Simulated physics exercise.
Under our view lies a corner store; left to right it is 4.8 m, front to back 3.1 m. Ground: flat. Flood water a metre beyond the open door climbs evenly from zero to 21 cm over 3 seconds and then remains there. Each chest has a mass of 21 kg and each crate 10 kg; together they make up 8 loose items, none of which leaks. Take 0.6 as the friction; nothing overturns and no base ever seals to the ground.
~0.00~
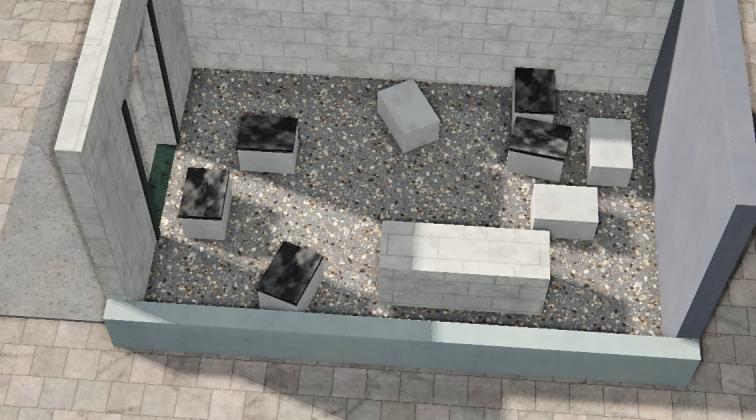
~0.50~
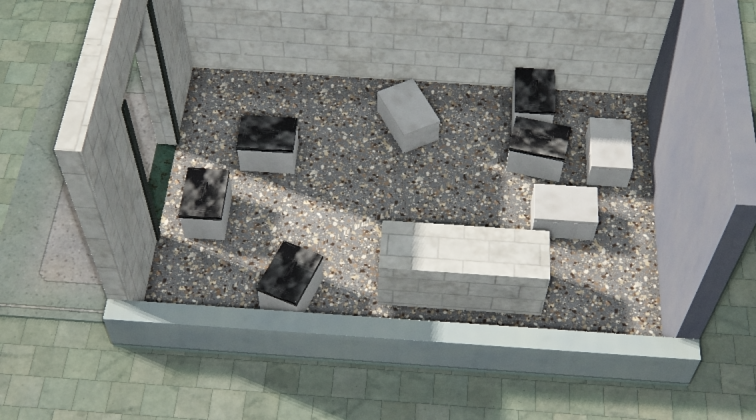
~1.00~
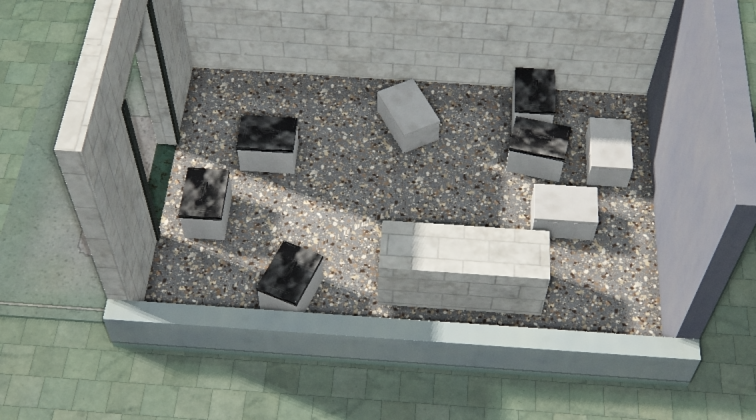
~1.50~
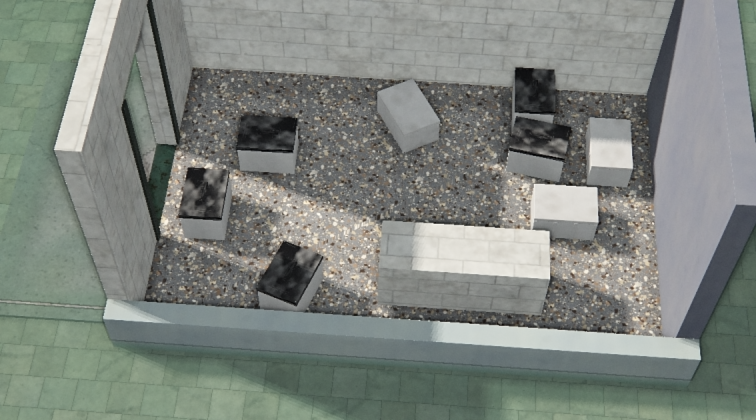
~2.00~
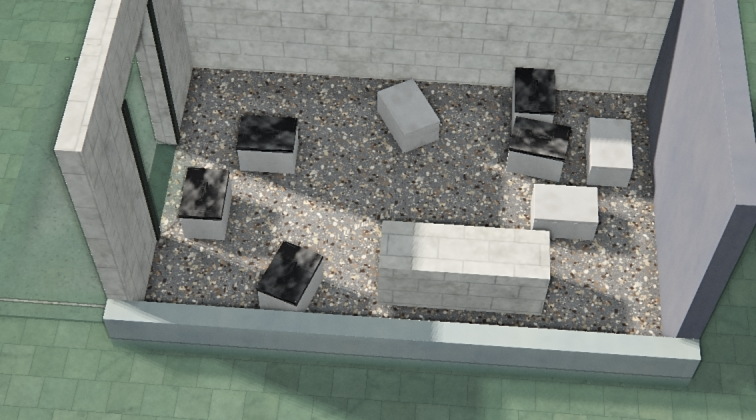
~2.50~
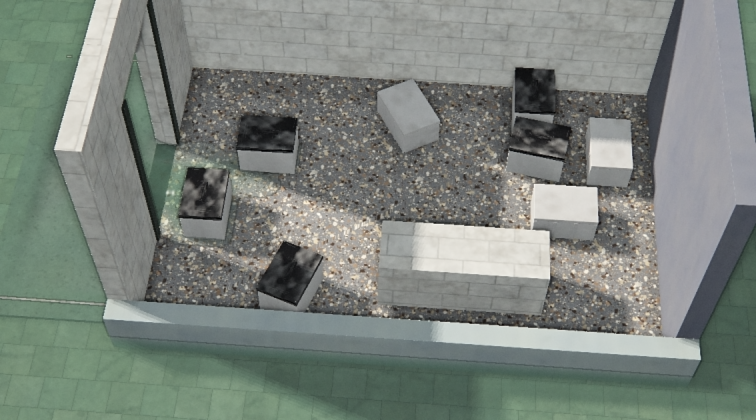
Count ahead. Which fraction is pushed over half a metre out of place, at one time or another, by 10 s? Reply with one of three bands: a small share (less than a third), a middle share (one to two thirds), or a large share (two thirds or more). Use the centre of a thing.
A middle share, one to two thirds.
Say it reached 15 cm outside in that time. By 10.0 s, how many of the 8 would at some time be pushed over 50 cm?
Under that setup the answer is 1.
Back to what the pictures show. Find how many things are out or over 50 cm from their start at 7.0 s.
By my tally, 3.
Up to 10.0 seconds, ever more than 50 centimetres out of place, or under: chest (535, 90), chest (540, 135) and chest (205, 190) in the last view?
One by one in that order: Below; below; above.
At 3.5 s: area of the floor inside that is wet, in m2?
Roughly 3.5 m2 of it is wet.
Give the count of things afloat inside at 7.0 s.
1.
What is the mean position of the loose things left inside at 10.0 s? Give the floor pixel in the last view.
The average lands around (473, 191).
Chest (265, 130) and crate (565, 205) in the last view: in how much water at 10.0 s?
Around 10 cm and 9 cm.
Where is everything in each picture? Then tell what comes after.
The first picture shows a chest at (204, 192) rests on the ground; a chest at (535, 89), on the bottom; water covers 0.0 m2; 0 of 8 have shifted.
The second picture shows a chest at (204, 192), on the bottom; a chest at (535, 89) rests on the ground; 0.0 m2 under water; 0 of 8 have shifted.
The third picture shows a chest at (204, 192) rests on the ground; a chest at (535, 89), on the bottom; water covers 0.0 m2; 0 of 8 have shifted.
The fourth picture shows a chest at (204, 192) rests on the ground; a chest at (535, 89) rests on the ground; 0.0 m2 under water; 0 of 8 have shifted.
The fifth picture shows a chest at (204, 192) rests on the ground; a chest at (535, 89) rests on the ground; 0.2 m2 under water; 0 of 8 have shifted.
The sixth picture shows a chest at (204, 192), on the bottom; a chest at (535, 89) rests on the ground; water covers 0.6 m2; 0 of 8 have shifted.
After 3.5 s 0 of 8 are over 50 cm from their spots; 0 afloat.
After 4.5 s 1 of 8 are over 50 cm from their spots; 0 afloat.
After 7.0 s 3 of 8 are over 50 cm from their spots; 1 afloat.
After 10.0 s 4 of 8 are over 50 cm from their spots, and 4 have been at some point; 5 afloat.
